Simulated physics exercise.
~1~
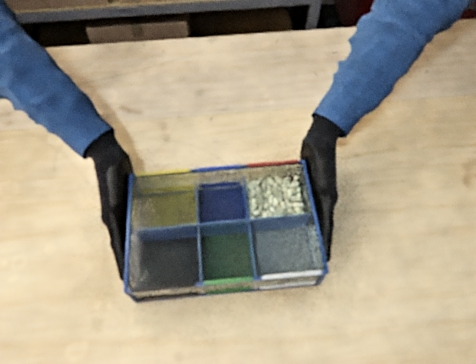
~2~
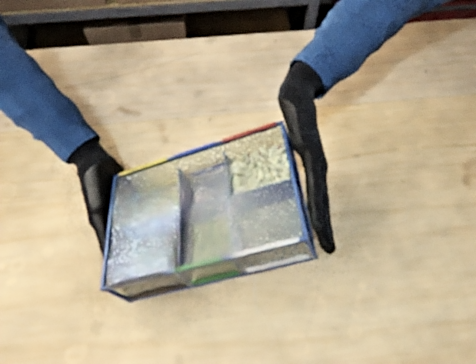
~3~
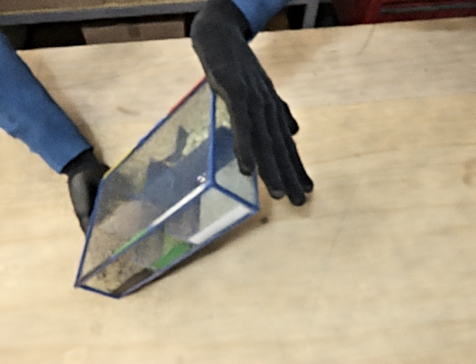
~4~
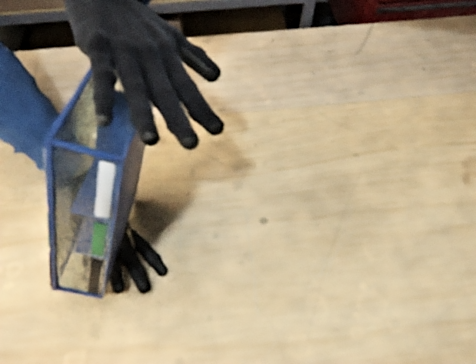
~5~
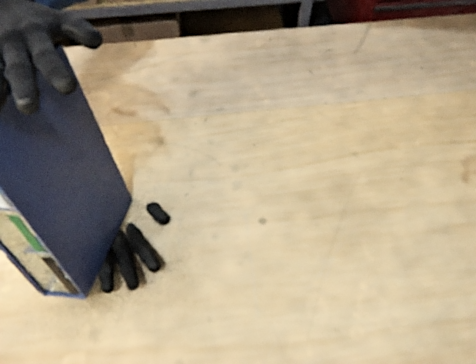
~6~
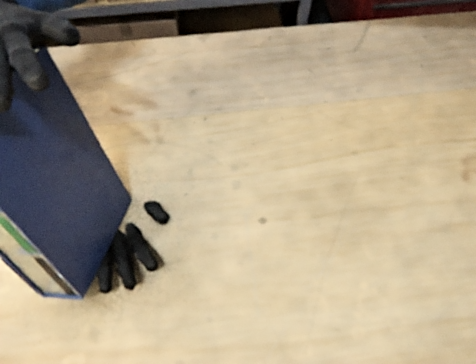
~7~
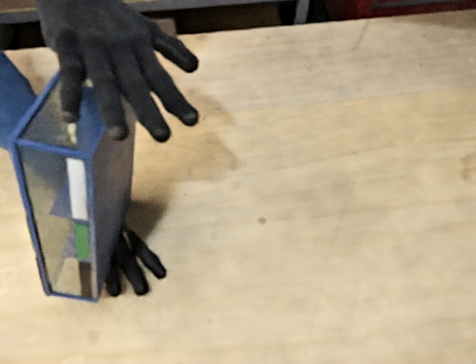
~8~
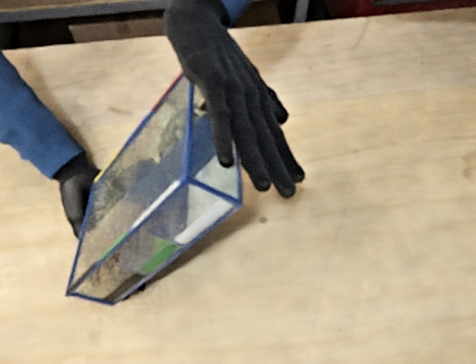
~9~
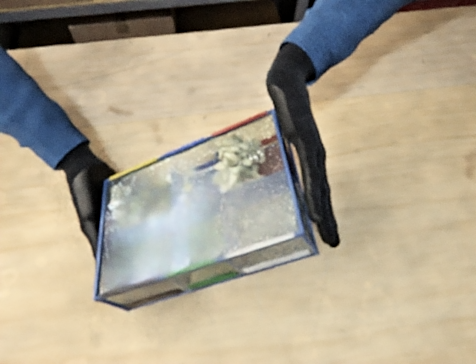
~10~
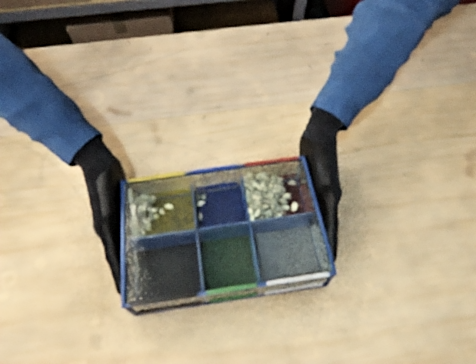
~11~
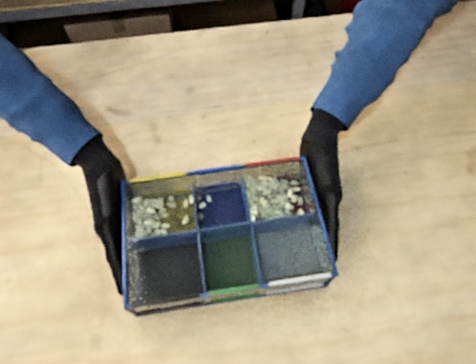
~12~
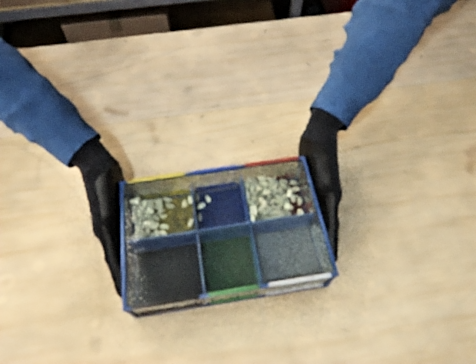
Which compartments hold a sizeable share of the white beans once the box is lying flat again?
The red compartment at the upper right holds most of them, and the yellow one at the upper left holds a smaller but clear share. The blue, green, white and black compartments are left with next to none.
